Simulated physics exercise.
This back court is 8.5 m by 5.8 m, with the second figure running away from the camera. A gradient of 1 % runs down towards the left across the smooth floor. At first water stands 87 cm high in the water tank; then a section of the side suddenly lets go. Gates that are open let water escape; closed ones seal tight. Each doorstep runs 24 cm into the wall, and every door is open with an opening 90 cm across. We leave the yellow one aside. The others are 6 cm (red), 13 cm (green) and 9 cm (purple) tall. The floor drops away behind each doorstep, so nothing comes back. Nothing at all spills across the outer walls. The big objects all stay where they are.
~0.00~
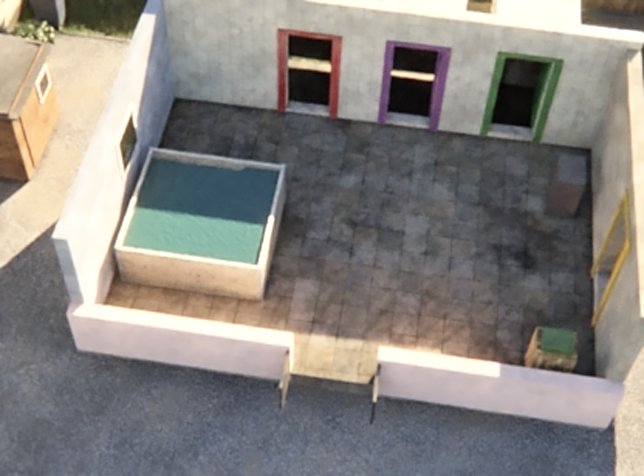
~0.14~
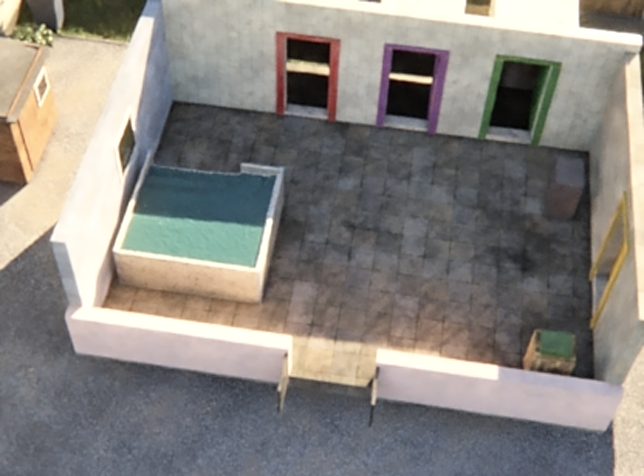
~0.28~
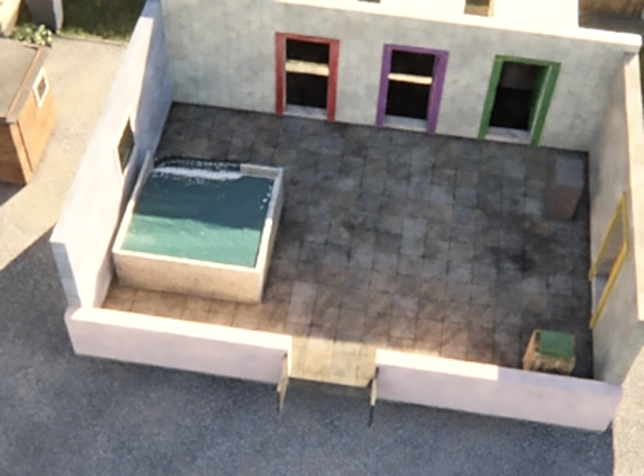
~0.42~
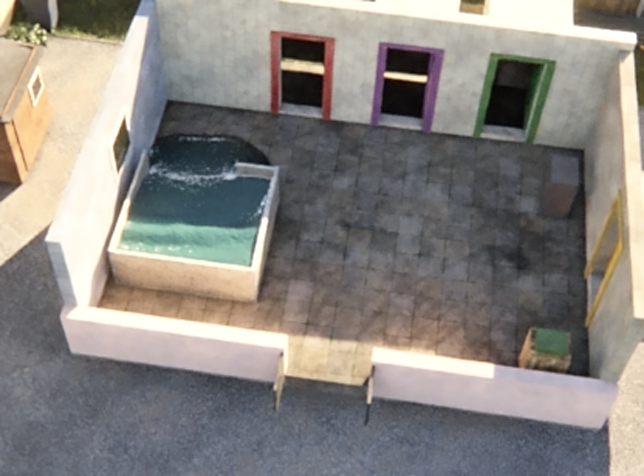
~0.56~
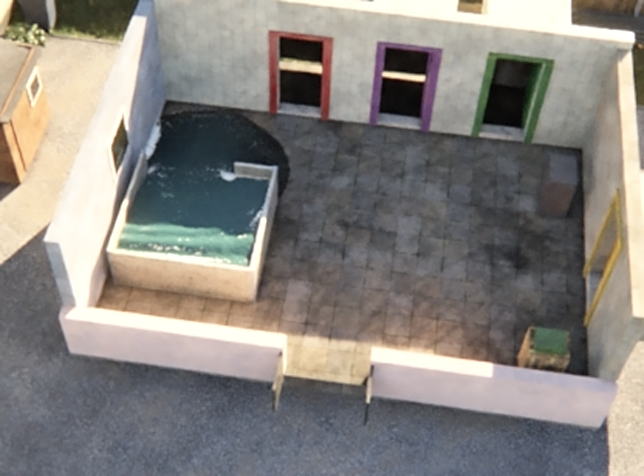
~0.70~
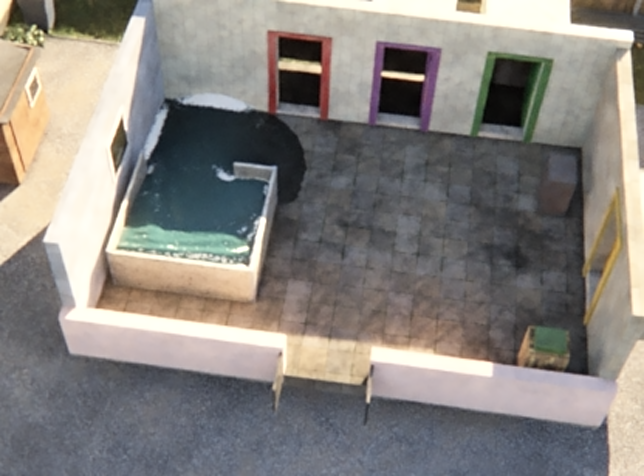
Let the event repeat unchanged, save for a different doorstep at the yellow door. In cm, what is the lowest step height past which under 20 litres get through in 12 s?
Close to 13.5 cm is just enough.
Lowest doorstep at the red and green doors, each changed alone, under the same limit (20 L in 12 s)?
Roughly 23 cm at red and 12.0 cm at green.
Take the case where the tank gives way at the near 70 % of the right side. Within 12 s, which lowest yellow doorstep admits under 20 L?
Near 26 cm.
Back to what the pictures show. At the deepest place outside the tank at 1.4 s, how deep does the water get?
Close to 80 centimetres.
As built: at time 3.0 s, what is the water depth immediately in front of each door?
Centimetres: Red = 18, yellow = 0, green = 5, purple = 11.
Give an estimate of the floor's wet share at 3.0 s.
Near 40 per cent of the open floor.
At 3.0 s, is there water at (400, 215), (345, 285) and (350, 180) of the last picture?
One by one: Drenched, clear, drenched.
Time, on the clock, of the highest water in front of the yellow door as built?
About 5.0 seconds.
After 1.4 s water covers 15 % of the floor, deepest (80 cm) near (164, 107); it has not reached the yellow door.
After 3.0 s water covers 40 % of the floor, deepest (43 cm) near (166, 101); it has not reached the yellow door.
After 12.0 s water covers 100 % of the floor, deepest (26 cm) near (87, 336); 8 cm at the yellow door, 0 litres in over its 22 cm doorstep.
At the yellow door as built, the water arrived by 4.2 s and peaked near 19 cm at 4.8 s.
With a doorstep of 11 cm, 46 litres would have come in within the 12 s; with 15 cm, 12 litres. So under 20 litres takes about 13.5 cm.
